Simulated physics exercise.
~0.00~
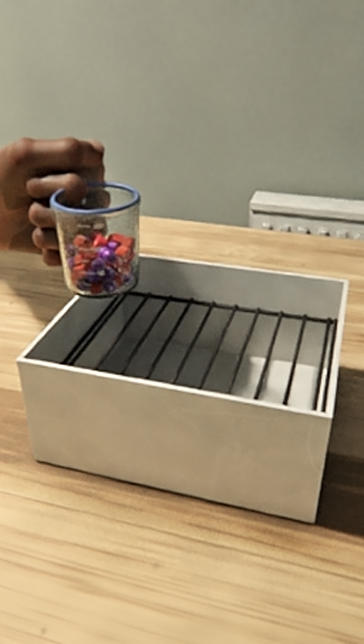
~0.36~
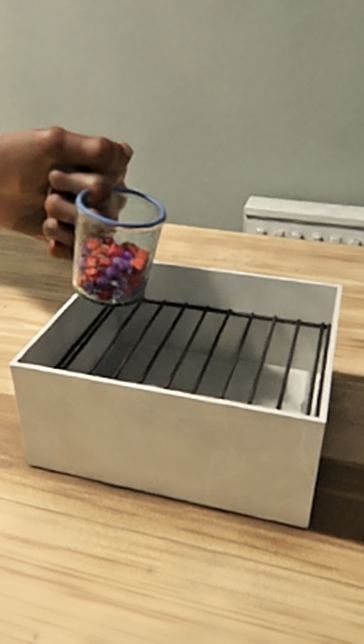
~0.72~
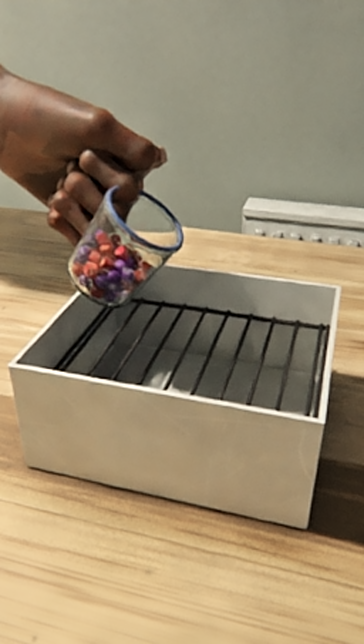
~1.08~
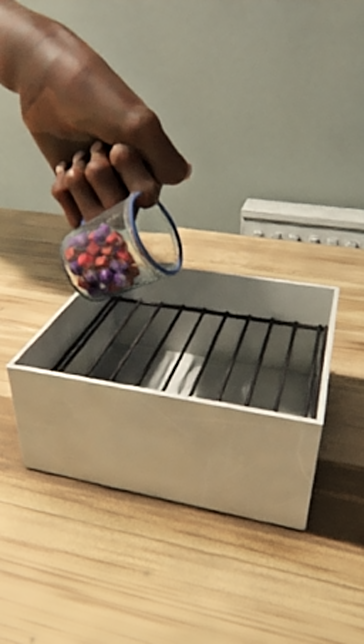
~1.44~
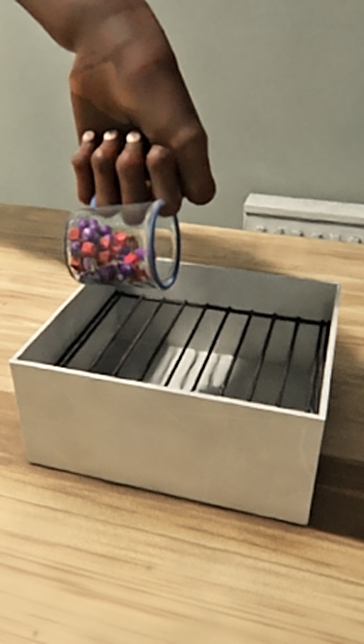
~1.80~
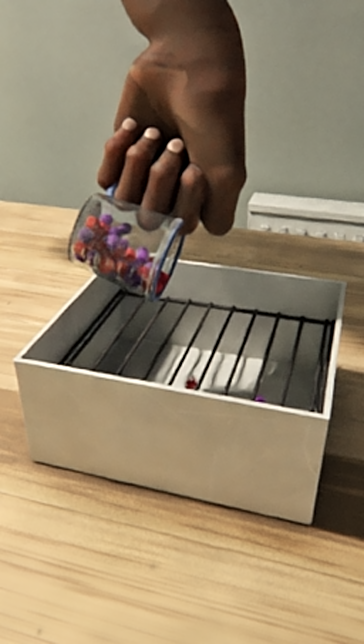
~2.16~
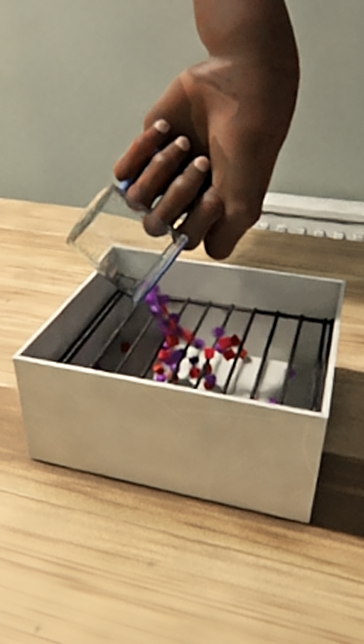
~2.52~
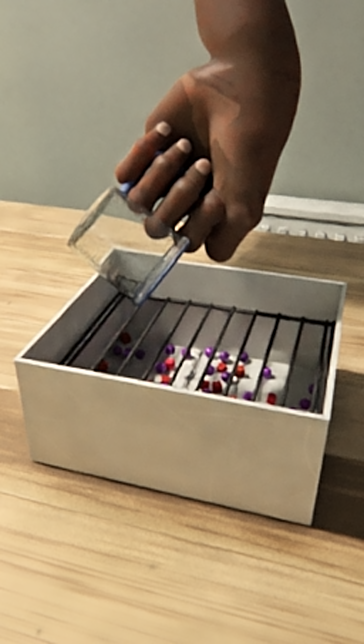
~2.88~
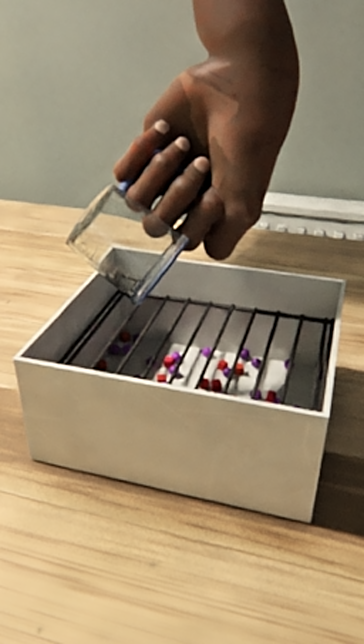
A hand tipped a clear, blue-rimmed cup of purple and red pieces over a white box with dark wires across it until they all tumbled out, and both colours dropped through the gaps and ended up scattered beneath the wires.
